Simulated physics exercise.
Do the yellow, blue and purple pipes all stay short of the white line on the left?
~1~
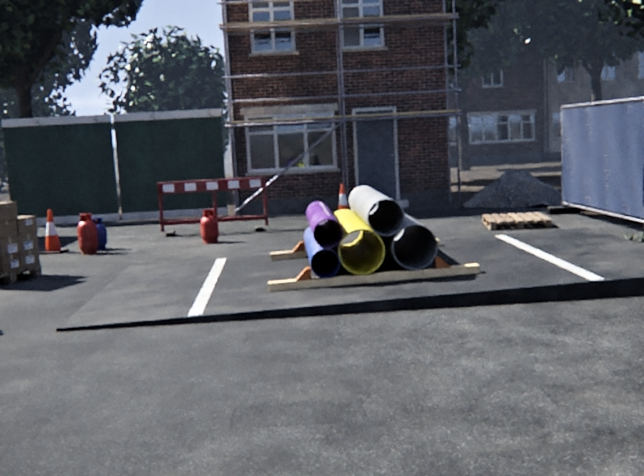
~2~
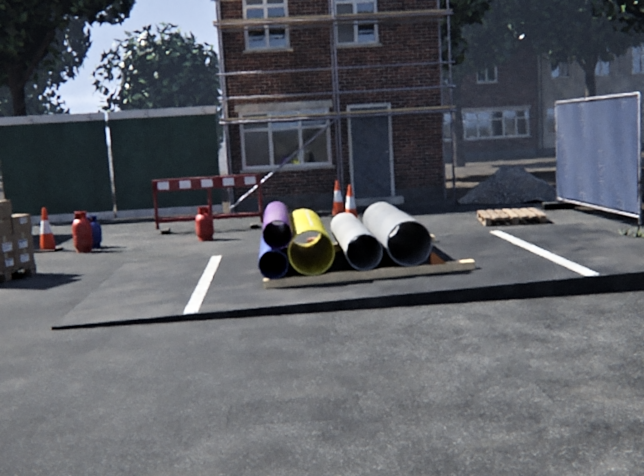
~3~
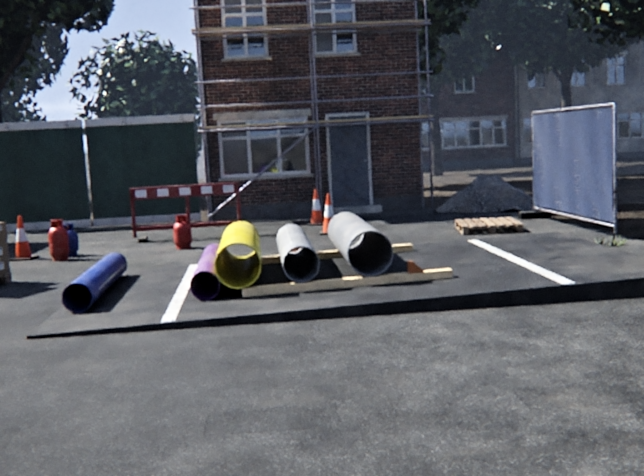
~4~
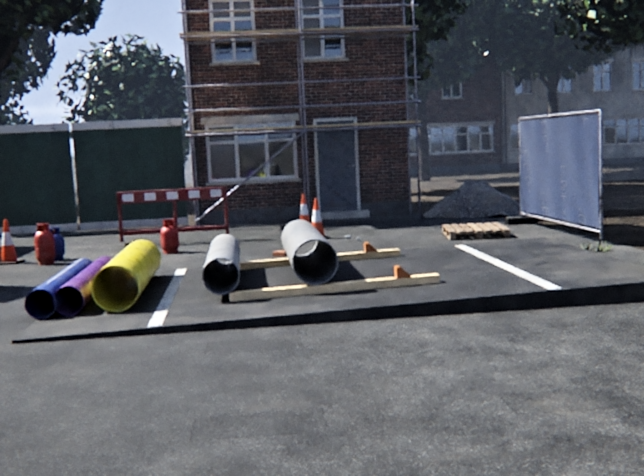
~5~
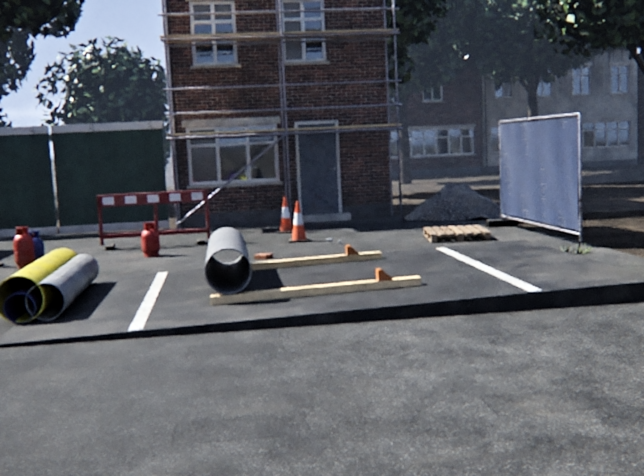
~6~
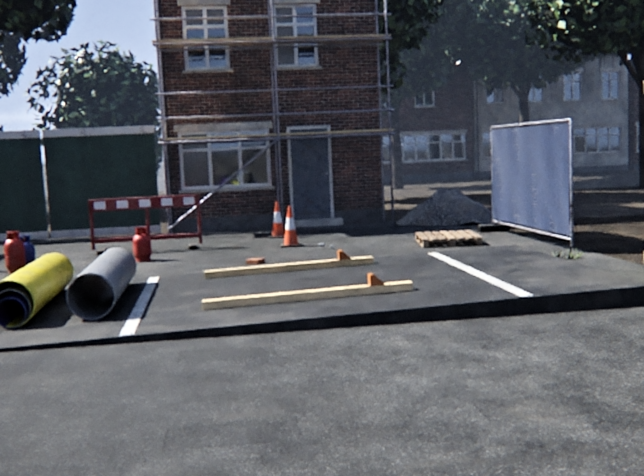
No, none of them does. The yellow, blue and purple pipes all roll left off the timbers and cross the white line.
Storage bay beside a scaffolded brick house, stacked coloured and grey pipes spreading, rolling left off timbers and past a white line.
